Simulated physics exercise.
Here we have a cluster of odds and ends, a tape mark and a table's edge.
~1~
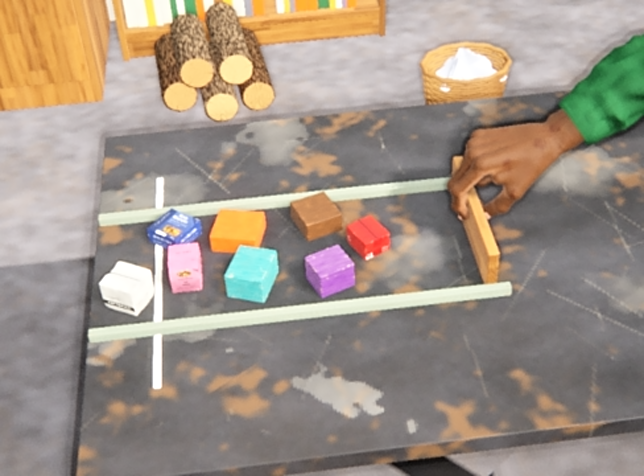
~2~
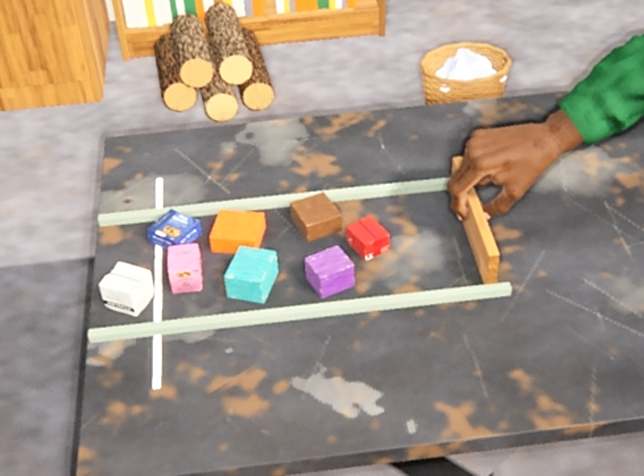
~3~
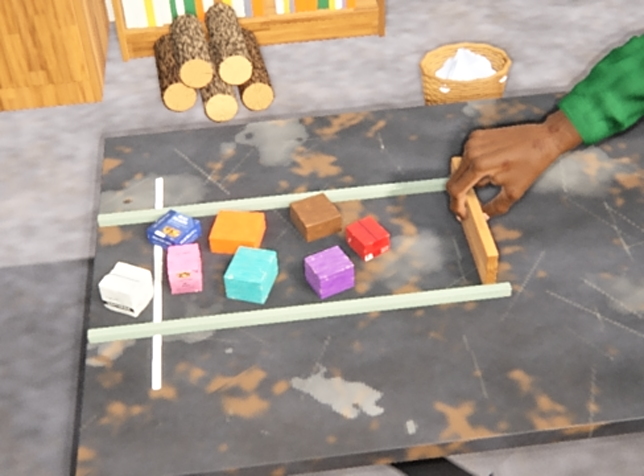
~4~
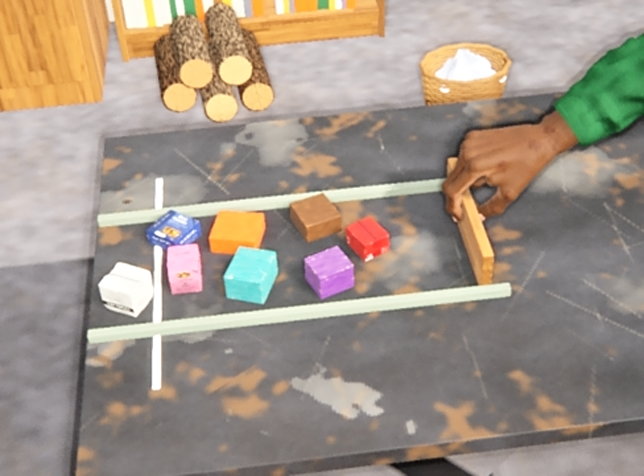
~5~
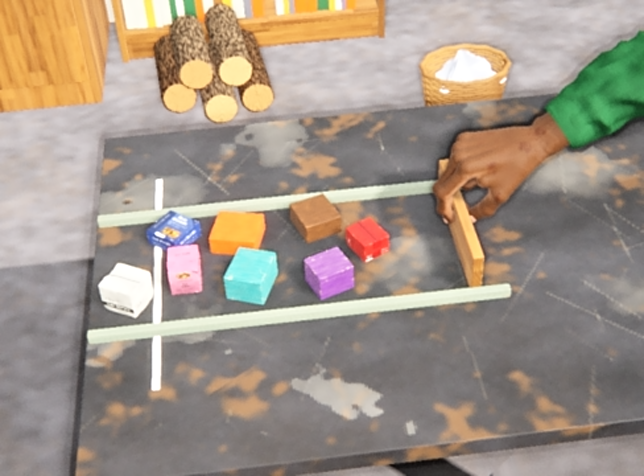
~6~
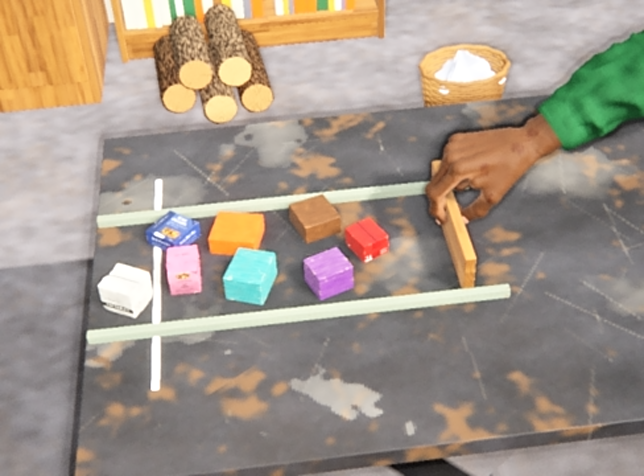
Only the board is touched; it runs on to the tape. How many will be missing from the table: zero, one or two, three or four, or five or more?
As it turns out, the number that fall off is three or four.
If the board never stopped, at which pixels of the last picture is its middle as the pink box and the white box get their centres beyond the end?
Its middle is around (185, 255) and around (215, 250).
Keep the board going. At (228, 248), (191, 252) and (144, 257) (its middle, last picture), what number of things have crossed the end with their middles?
It would be 0, 2 and 5.
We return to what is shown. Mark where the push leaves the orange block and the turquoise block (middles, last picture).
First (94, 252), then (97, 292).
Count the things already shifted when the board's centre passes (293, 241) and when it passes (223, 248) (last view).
At the one place 5, at the other 8.
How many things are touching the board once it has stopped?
It touches 3.
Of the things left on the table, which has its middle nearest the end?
The orange block.
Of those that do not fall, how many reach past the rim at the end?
Overhanging: 2.
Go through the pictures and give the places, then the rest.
The first frame shows white box (128, 288); blue box (175, 231); pink box (185, 268); board (474, 219); tape (159, 271).
The second frame shows blue box (175, 232); turquoise block (252, 274).
The third frame shows pink box (185, 269); red box (368, 238).
The fourth frame shows white box (127, 290); orange block (237, 233).
The fifth frame shows blue box (174, 233); brown block (315, 218).
The sixth frame shows white box (126, 291); blue box (173, 233); pink box (184, 270); board (452, 224); tape (157, 273).
Soon after, none off yet; white box at rest near (126, 291); blue box at rest near (173, 233); pink box at rest near (184, 270).
Then, none off yet; white box moving near (118, 292); blue box moved about its own width near (135, 239); pink box moved about its own width near (159, 272).
At rest, the number that fall off is three or four; fallen, pink box, blue box and white box.
